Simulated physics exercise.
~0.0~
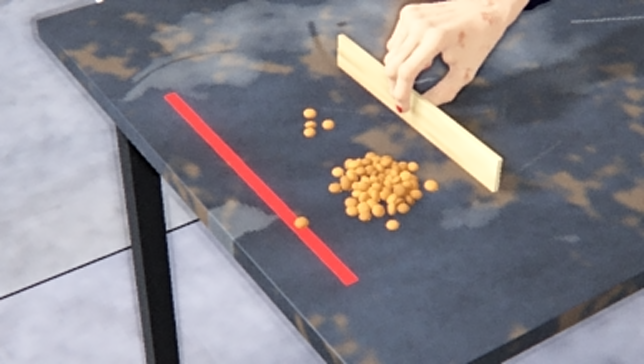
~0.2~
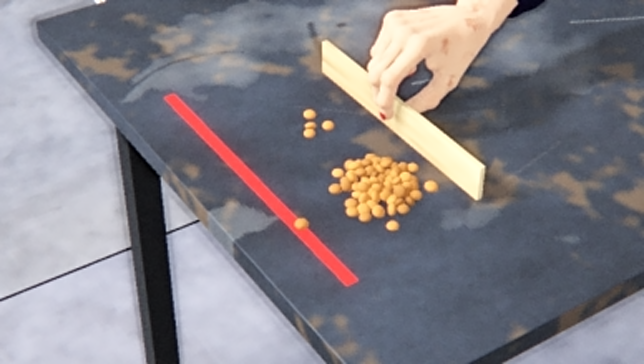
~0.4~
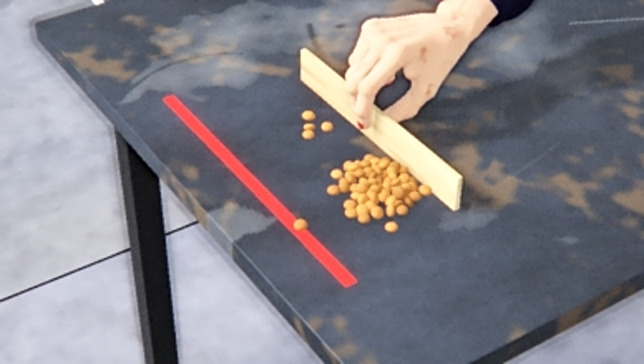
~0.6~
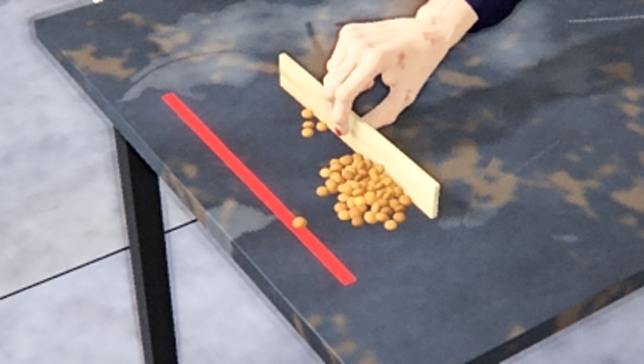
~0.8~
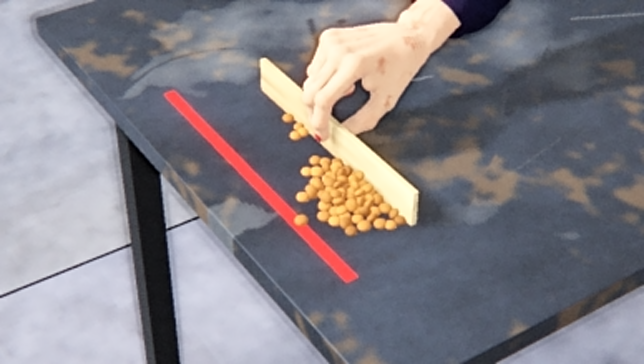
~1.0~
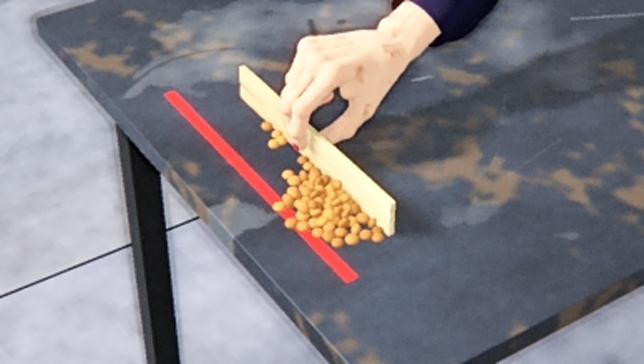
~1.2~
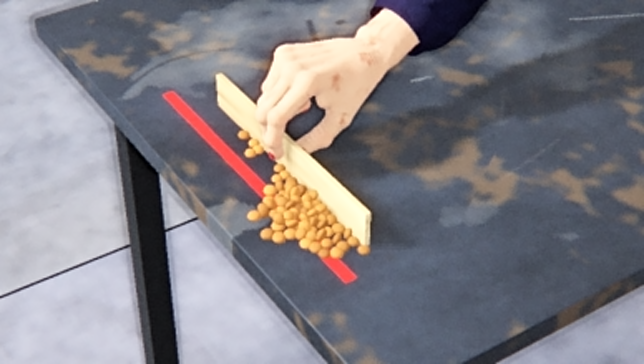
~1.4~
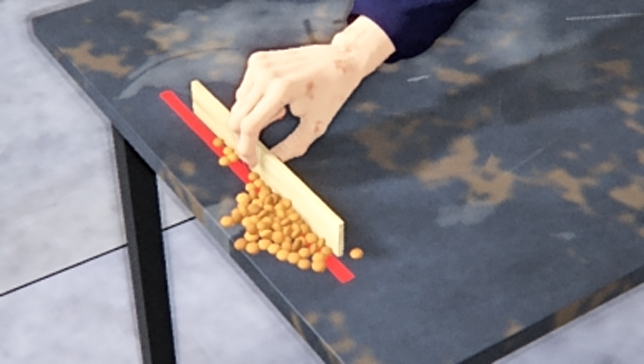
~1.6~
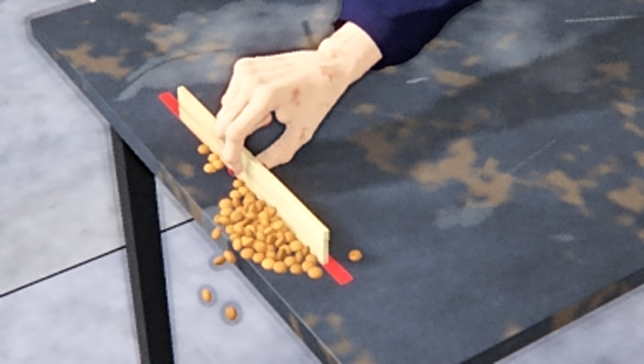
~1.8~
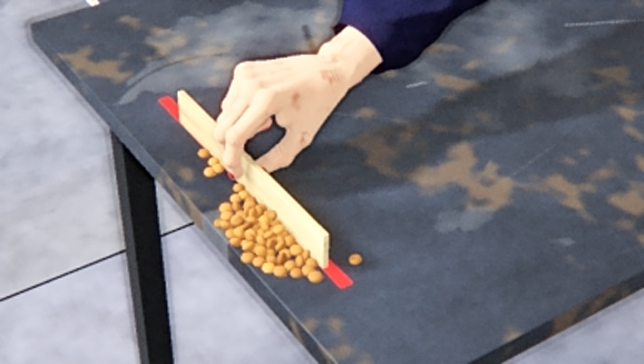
A hand slid an upright strip of wood leftward across a dark table, pushing a big and a small heap of round orange-brown bits to the red tape, where it stopped; a couple dropped off the edge, while the rest stayed on the table.
